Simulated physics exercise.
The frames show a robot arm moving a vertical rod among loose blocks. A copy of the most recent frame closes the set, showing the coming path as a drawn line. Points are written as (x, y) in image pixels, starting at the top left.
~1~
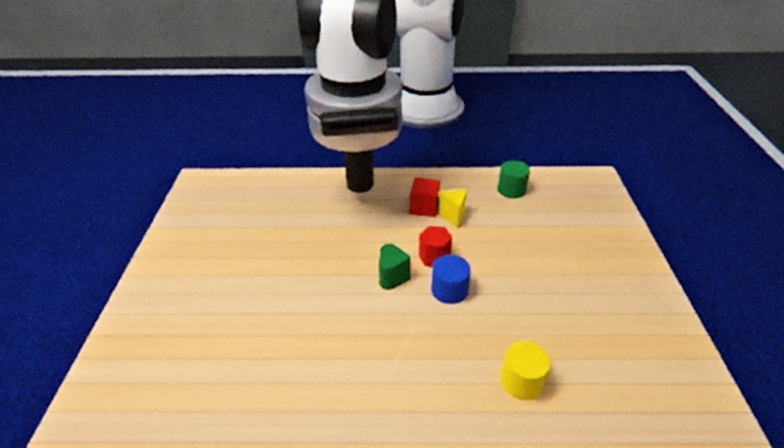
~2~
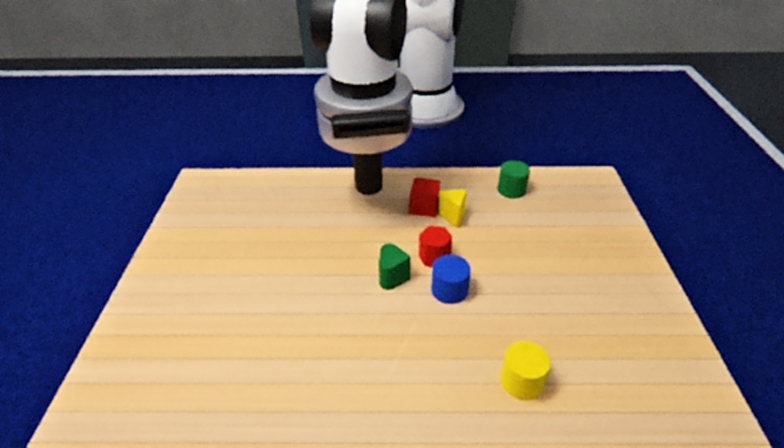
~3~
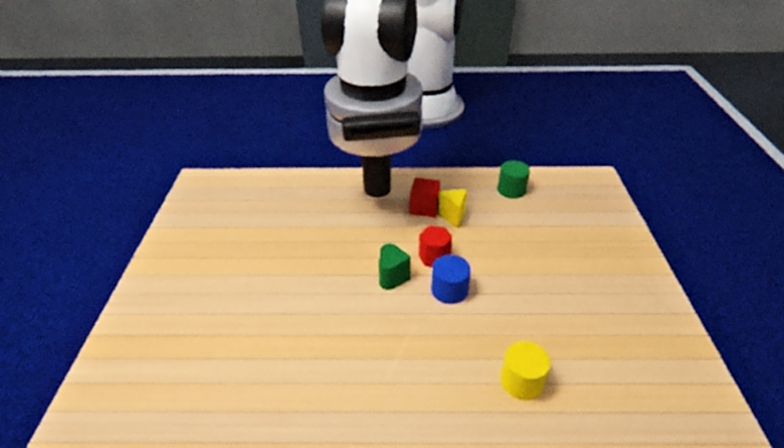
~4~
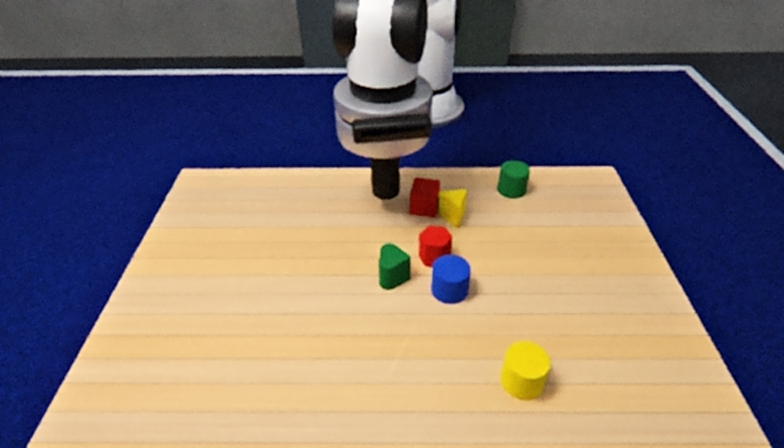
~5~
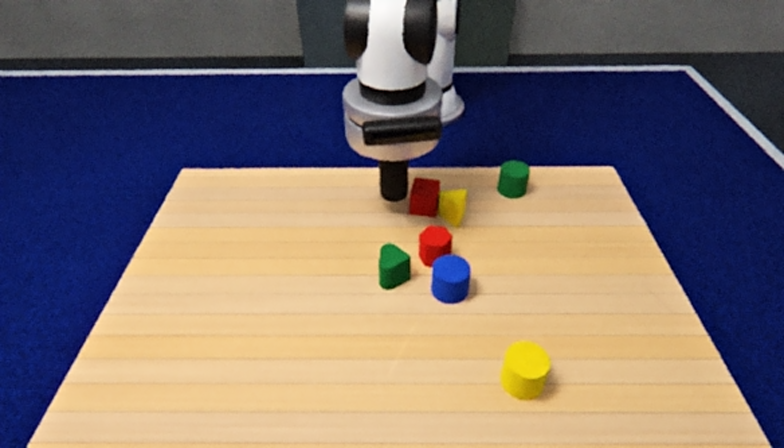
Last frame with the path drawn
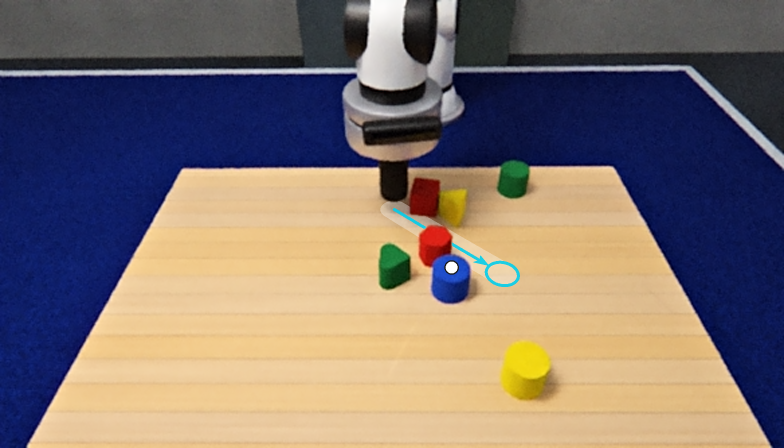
A robot arm sliding its black vertical rod slowly right towards a red block, while coloured blocks sit still on a wooden table.
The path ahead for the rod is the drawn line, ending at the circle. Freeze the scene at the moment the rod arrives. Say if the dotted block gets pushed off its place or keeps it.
It keeps its spot.
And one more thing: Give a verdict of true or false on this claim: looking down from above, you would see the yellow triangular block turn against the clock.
False.
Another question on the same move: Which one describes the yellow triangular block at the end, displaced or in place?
The yellow triangular block is moved.
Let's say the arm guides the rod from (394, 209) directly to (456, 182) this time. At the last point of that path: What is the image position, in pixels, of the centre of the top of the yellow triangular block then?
The middle of its top is at (471, 197).
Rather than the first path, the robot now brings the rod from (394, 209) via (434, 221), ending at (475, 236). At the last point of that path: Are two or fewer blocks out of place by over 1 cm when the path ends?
That would be a yes.
The line goes from (394, 209) to (502, 274); the dot is on the blue circular block.
On the path given first. One third of the way, rod at (428, 214); red square piece at (437, 188), turned 55° anticlockwise; yellow triangular block at (464, 194), turned 45° clockwise.
Two thirds of the way, rod at (465, 235); red square piece at (437, 188), turned 55° anticlockwise; red hexagonal block at (441, 241), turned 40° clockwise; yellow triangular block at (464, 194), turned 45° clockwise.
At the end, rod at (505, 258); red square piece at (437, 188), turned 55° anticlockwise; red hexagonal block at (441, 241), turned 40° clockwise; blue circular block unmoved; yellow triangular block at (464, 194), turned 45° clockwise.
